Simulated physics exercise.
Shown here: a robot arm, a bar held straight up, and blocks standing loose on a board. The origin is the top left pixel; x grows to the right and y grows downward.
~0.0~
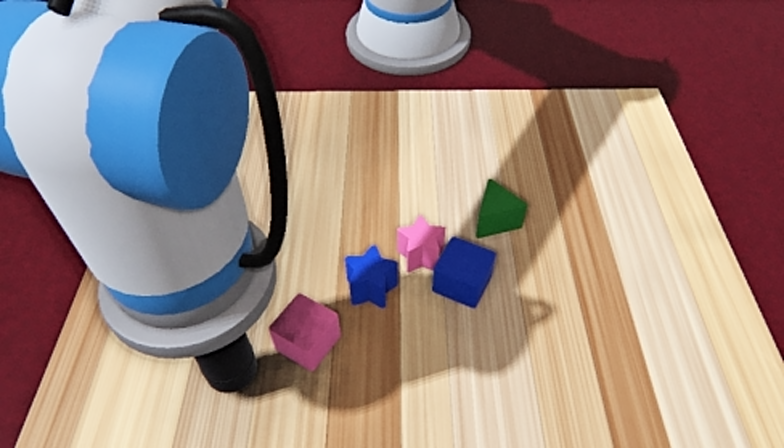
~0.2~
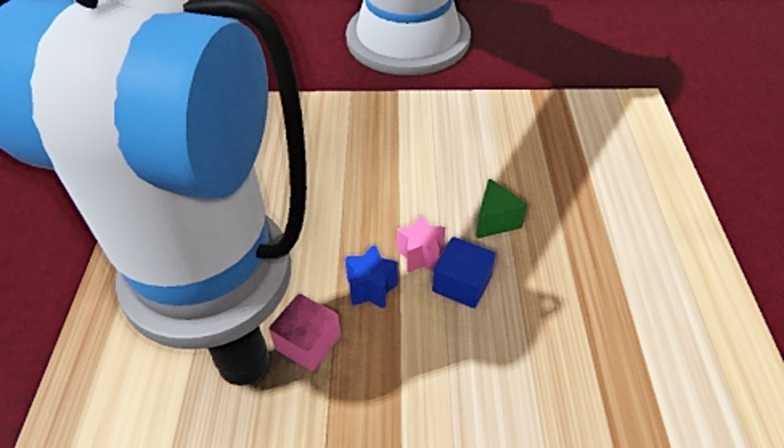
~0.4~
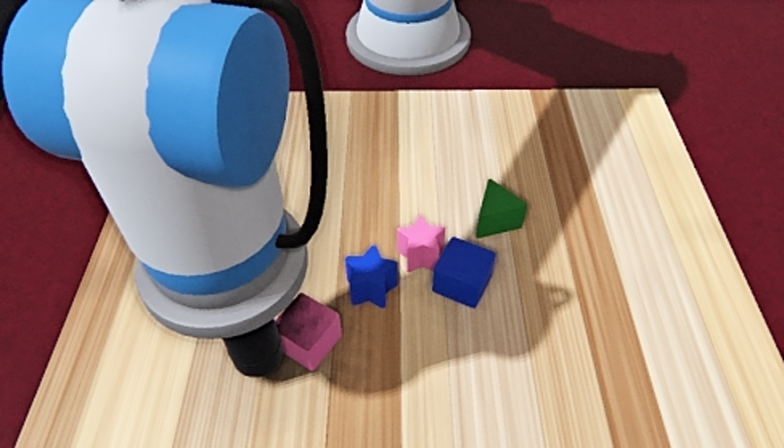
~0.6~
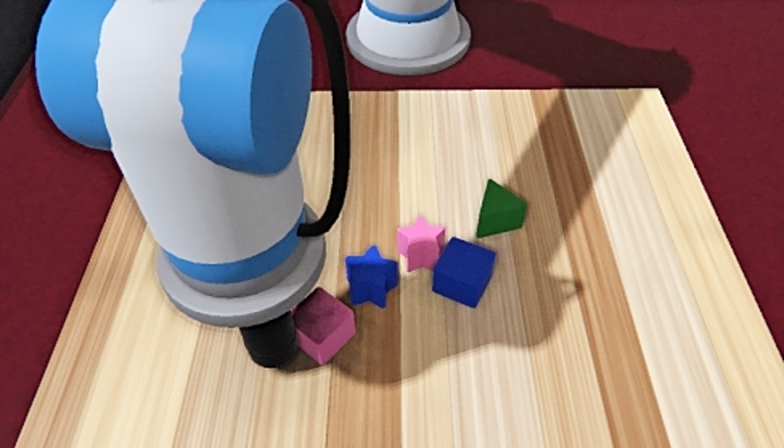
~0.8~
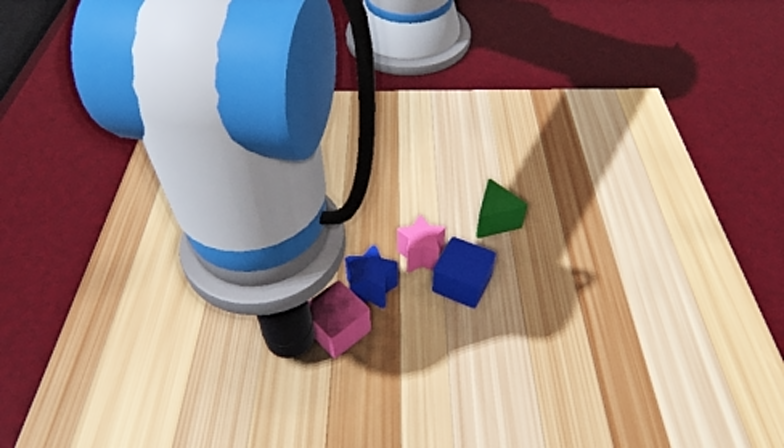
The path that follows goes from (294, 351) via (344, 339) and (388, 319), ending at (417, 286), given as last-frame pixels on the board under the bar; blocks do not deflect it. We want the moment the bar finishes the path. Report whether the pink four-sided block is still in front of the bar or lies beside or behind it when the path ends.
It is still there in front.
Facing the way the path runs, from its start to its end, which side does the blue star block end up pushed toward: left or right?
Heads left.
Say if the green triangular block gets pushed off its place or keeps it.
The push misses it.
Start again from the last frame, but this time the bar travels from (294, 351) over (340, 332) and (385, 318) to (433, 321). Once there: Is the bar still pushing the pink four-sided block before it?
I believe not.
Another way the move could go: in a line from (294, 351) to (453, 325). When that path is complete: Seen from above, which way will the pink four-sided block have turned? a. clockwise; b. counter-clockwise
Letter b.
On the path given first. One third of the way, bar (344, 325); pink four-sided block (381, 286), turned 25° anticlockwise; blue star block (398, 248); pink star block (431, 226), turned 20° anticlockwise.
Two thirds of the way, bar (389, 305); pink four-sided block (414, 261), turned 40° anticlockwise; blue star block (420, 225); pink star block (449, 203), turned 25° anticlockwise; blue four-sided block (470, 260).
At the end, bar (418, 273); pink four-sided block (430, 230), turned 35° anticlockwise; blue star block (435, 197); pink star block (465, 178), turned 25° anticlockwise; blue four-sided block (475, 258); green triangular block not moved.
